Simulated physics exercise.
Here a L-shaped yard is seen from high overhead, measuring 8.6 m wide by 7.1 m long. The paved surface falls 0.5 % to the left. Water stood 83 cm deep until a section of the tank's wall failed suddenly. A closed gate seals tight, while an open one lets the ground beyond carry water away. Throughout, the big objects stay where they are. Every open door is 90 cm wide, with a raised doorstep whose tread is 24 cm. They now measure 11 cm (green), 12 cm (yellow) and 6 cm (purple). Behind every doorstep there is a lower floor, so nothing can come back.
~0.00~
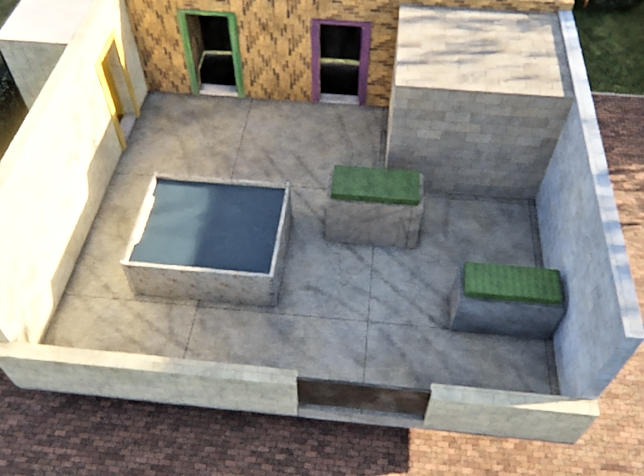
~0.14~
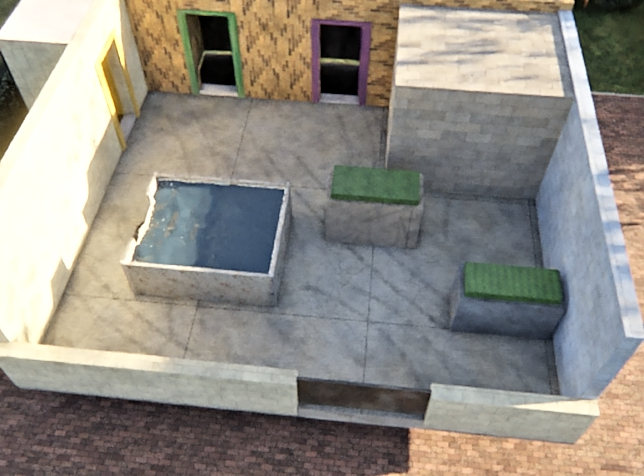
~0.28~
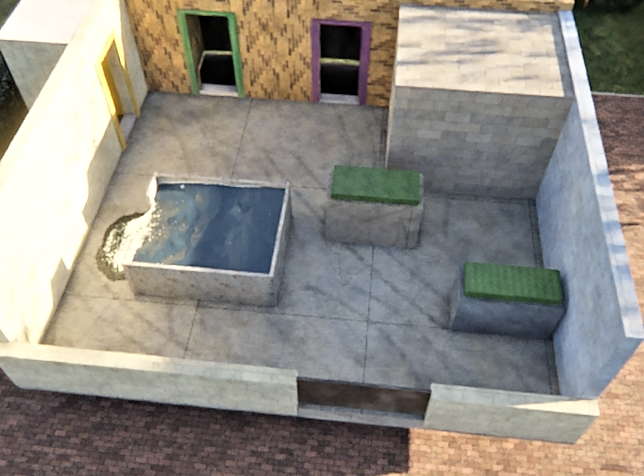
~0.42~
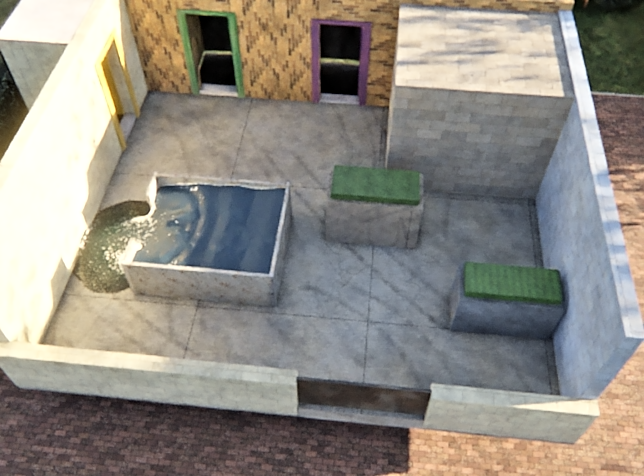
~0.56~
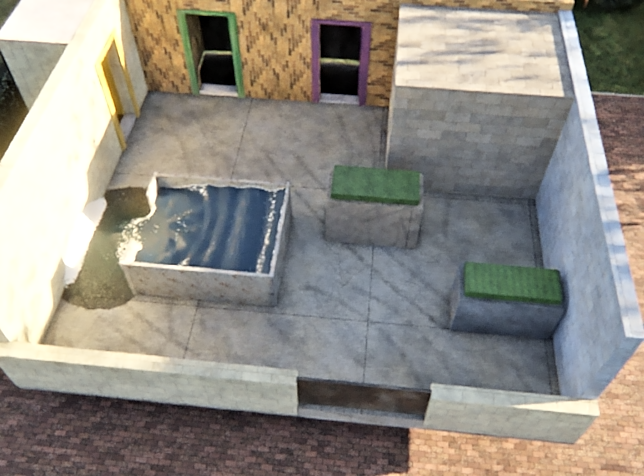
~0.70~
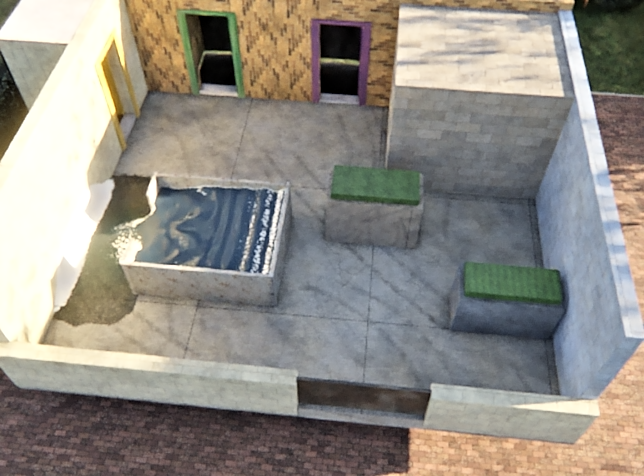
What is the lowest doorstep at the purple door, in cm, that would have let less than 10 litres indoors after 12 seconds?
Roughly 9 cm.
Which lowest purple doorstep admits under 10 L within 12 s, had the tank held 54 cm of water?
Step height: Approx. 4.5 cm.
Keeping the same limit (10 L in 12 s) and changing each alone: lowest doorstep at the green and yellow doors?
You'd want some 19 cm at green and some 7.0 cm at yellow.
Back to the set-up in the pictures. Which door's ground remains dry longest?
I'd go with the purple door.
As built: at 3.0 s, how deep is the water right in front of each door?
Door depths (cm): Green = 21, yellow = 8, purple = 0.
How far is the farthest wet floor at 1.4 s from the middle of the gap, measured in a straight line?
I make it some 4.0 m.
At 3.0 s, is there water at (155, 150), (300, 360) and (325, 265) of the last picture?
I'd mark them touched by the flood, touched by the flood and spared by the flood, respectively.
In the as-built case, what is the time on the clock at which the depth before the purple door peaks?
I'd say near 9.5 seconds.
After 1.4 s water covers 15 % of the floor, deepest (59 cm) near (92, 247); it has not reached the purple door.
After 3.0 s water covers 45 % of the floor, deepest (39 cm) near (32, 367); it has not reached the purple door.
After 12.0 s water covers 100 % of the floor, deepest (15 cm) near (400, 250); 9 cm at the purple door, 37 litres in over its 6 cm doorstep.
At the purple door as built, the water arrived by 3.3 s and peaked near 10 cm at 9.4 s.
Run again over the same 12 s with other heights there, 17 litres in over 8 cm, 4 litres over 10.5 cm. The limit of 10 litres is kept from about 9 cm up.
